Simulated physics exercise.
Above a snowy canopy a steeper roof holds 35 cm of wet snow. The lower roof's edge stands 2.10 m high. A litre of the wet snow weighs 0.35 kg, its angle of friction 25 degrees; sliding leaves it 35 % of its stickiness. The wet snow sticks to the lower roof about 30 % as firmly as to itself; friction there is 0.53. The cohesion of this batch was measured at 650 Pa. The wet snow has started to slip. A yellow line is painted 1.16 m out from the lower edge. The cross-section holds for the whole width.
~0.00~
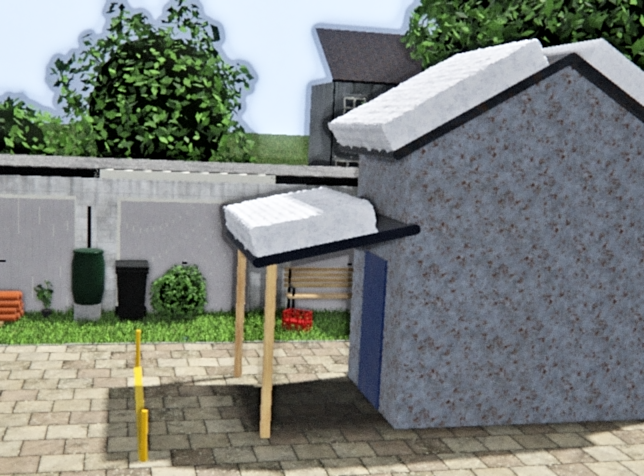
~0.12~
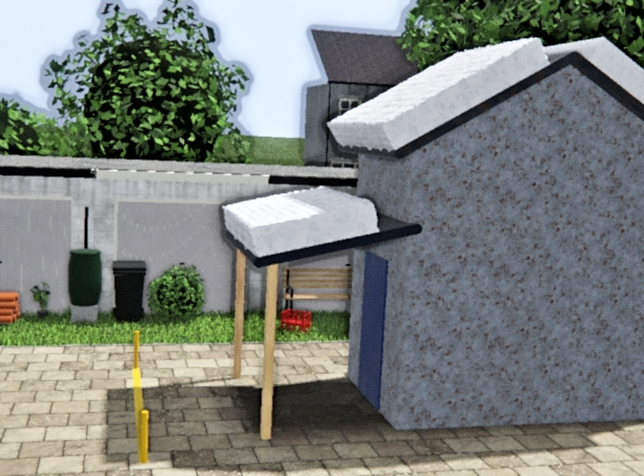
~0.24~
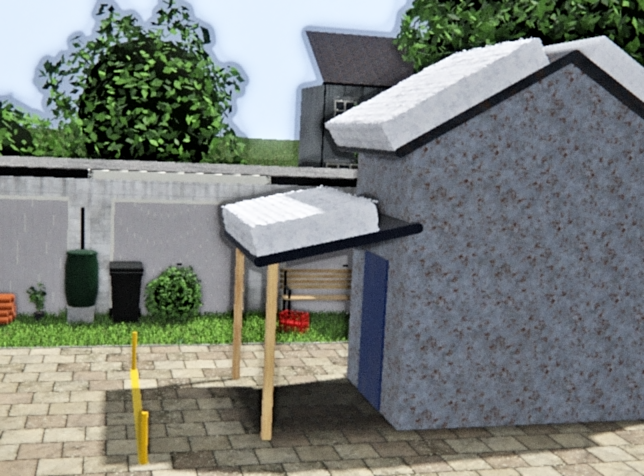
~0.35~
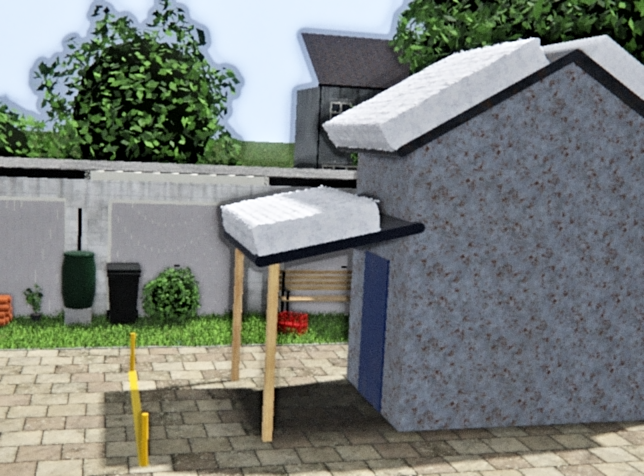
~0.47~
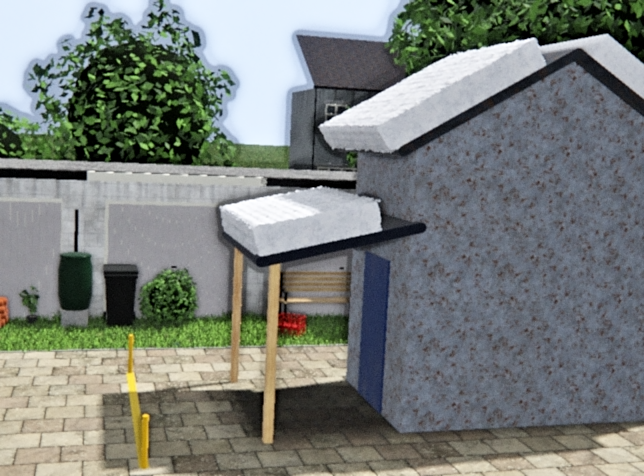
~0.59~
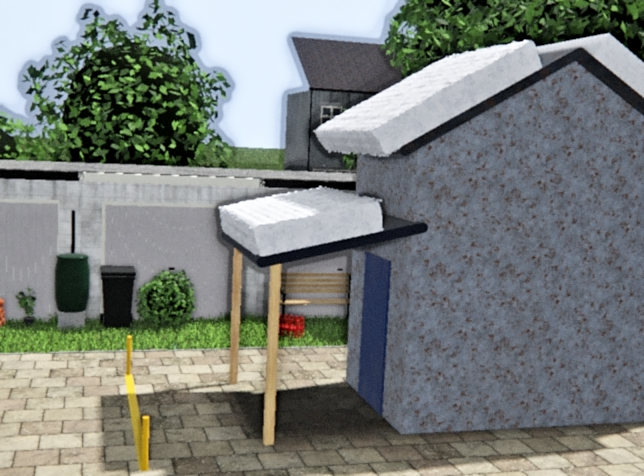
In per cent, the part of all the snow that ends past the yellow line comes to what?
About 5 %.
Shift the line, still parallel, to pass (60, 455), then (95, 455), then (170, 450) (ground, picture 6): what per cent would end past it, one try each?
In that order: 0 %, 0 %, 12 %.
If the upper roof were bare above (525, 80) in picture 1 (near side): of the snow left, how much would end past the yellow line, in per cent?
In that case some 1 per cent.
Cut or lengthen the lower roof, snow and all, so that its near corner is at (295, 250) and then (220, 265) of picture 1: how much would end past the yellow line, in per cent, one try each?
In that order: 20 %, 0 %.
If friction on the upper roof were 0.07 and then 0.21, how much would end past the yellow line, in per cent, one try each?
In that order: 35 %, 25 %.
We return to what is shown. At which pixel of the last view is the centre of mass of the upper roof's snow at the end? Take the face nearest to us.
Around (279, 300).
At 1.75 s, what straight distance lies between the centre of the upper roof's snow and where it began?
Roughly 1.6 m.
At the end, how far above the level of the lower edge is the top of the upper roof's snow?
Roughly 1.1 m.
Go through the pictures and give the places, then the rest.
In the first frame, foremost bit of the wet snow at (392, 139).
In the second frame, foremost bit of the wet snow at (393, 138), its middle shifted 7 mm.
In the third frame, foremost bit of the wet snow at (392, 138), its middle shifted 2.8 cm, 1 % of it past the upper edge, in one piece.
In the fourth frame, foremost bit of the wet snow at (391, 138), its middle shifted 6.3 cm, 3 % of it past the upper edge, in one piece.
In the fifth frame, foremost bit of the wet snow at (388, 140), its middle shifted 12 cm, 5 % of it past the upper edge, in one piece.
In the sixth frame, foremost bit of the wet snow at (384, 139), its middle shifted 18 cm, 9 % of it past the upper edge, in one piece.
After 1.12 s, none is below the lower edge and 0 % is past the line.
After 1.75 s, none is below the lower edge and 0 % is past the line.
After 2.37 s, none is below the lower edge and 0 % is past the line.
After 3.00 s, 21 % is below the lower edge and 1 % is past the line.
After 5.90 s, 36 % is below the lower edge and 5 % is past the line.
